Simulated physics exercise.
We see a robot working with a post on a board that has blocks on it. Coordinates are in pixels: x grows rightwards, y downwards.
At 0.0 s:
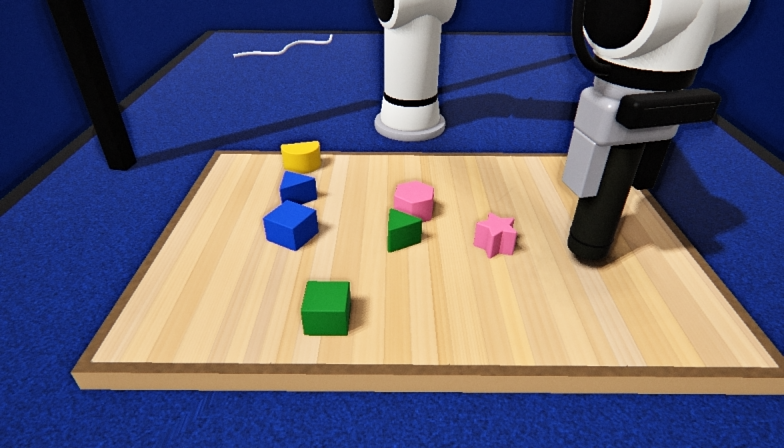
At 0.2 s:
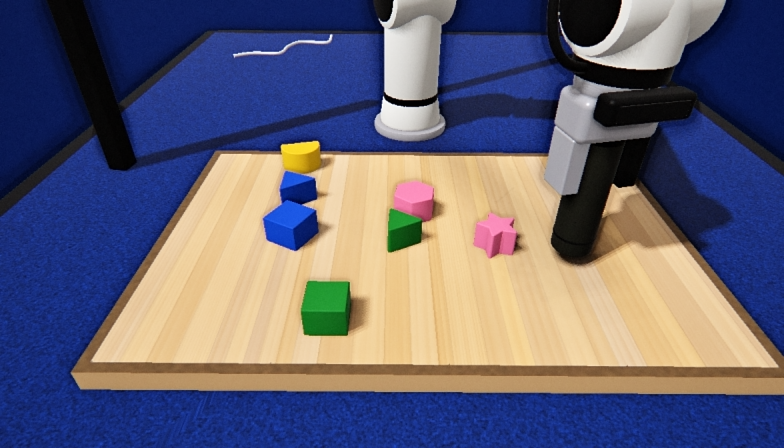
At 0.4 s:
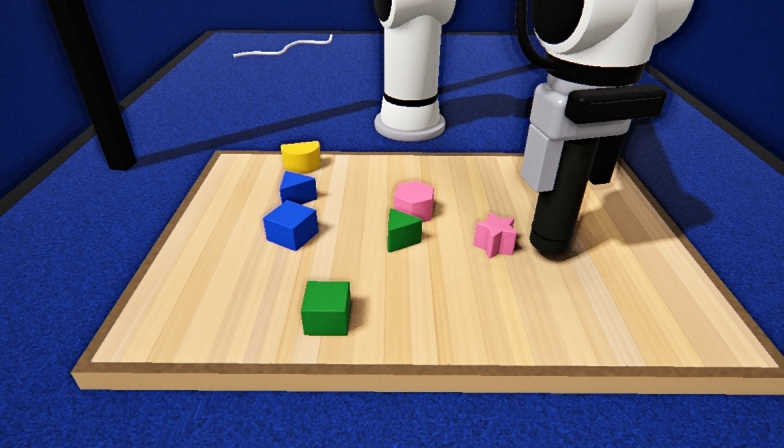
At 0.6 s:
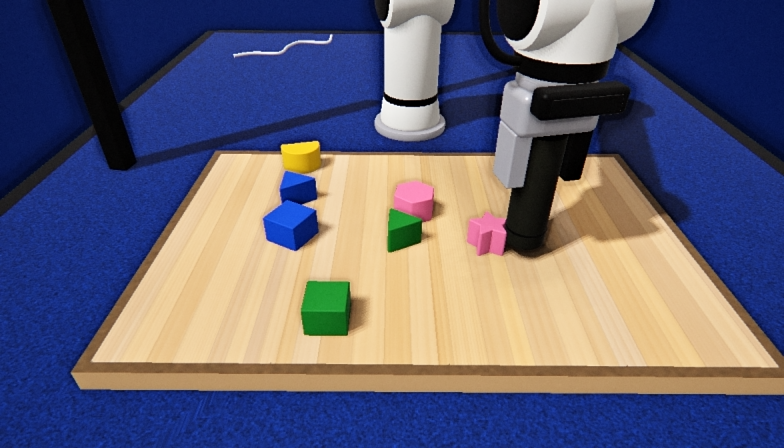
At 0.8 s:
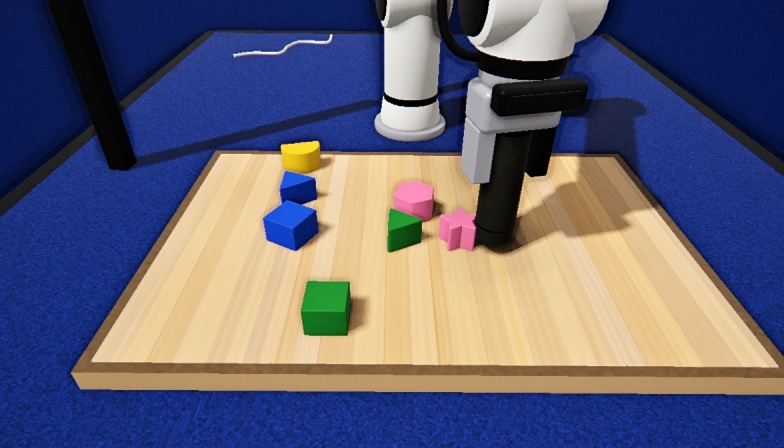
On a wooden board set on blue carpet, a robot arm moved its black post left toward a pink star-shaped block, then pushed it a short way left, closer to the green triangle.
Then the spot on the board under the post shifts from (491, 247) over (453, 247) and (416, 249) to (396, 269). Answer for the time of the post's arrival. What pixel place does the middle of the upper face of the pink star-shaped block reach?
Its top face will be centred at roughly (389, 213).
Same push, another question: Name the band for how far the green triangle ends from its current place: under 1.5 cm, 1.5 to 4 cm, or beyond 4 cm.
Once the path ends, it will sit over 4 cm from where it is now.
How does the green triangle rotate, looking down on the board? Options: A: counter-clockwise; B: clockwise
The answer is A.
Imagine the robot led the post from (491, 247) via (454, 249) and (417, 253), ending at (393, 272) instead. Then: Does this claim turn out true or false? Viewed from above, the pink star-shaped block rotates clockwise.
The claim holds.
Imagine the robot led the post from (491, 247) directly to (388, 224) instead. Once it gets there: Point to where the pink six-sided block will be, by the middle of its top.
Final place: (402, 183).
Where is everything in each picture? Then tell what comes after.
In the first frame, lower end of the post at (587, 248), tops of blocks, green triangle at (401, 218), pink six-sided block at (415, 191), pink star-shaped block at (498, 223).
In the second frame, post at (571, 246), blocks as before.
In the third frame, post at (549, 243), blocks as before.
In the fourth frame, post at (523, 239), pink star-shaped block at (491, 222).
In the fifth frame, post at (493, 235), green triangle at (401, 218), pink six-sided block at (415, 191), pink star-shaped block at (461, 218).
The first path, step by step. One third of the way, post at (453, 234); green triangle at (389, 218); pink star-shaped block at (422, 216).
Two thirds of the way, post at (416, 237); green triangle at (358, 216), turned 25° anticlockwise; pink star-shaped block at (391, 213), turned 25° clockwise.
At the end, post at (396, 257); green triangle at (355, 216), turned 35° anticlockwise; pink six-sided block not moved; pink star-shaped block at (389, 213), turned 40° clockwise.
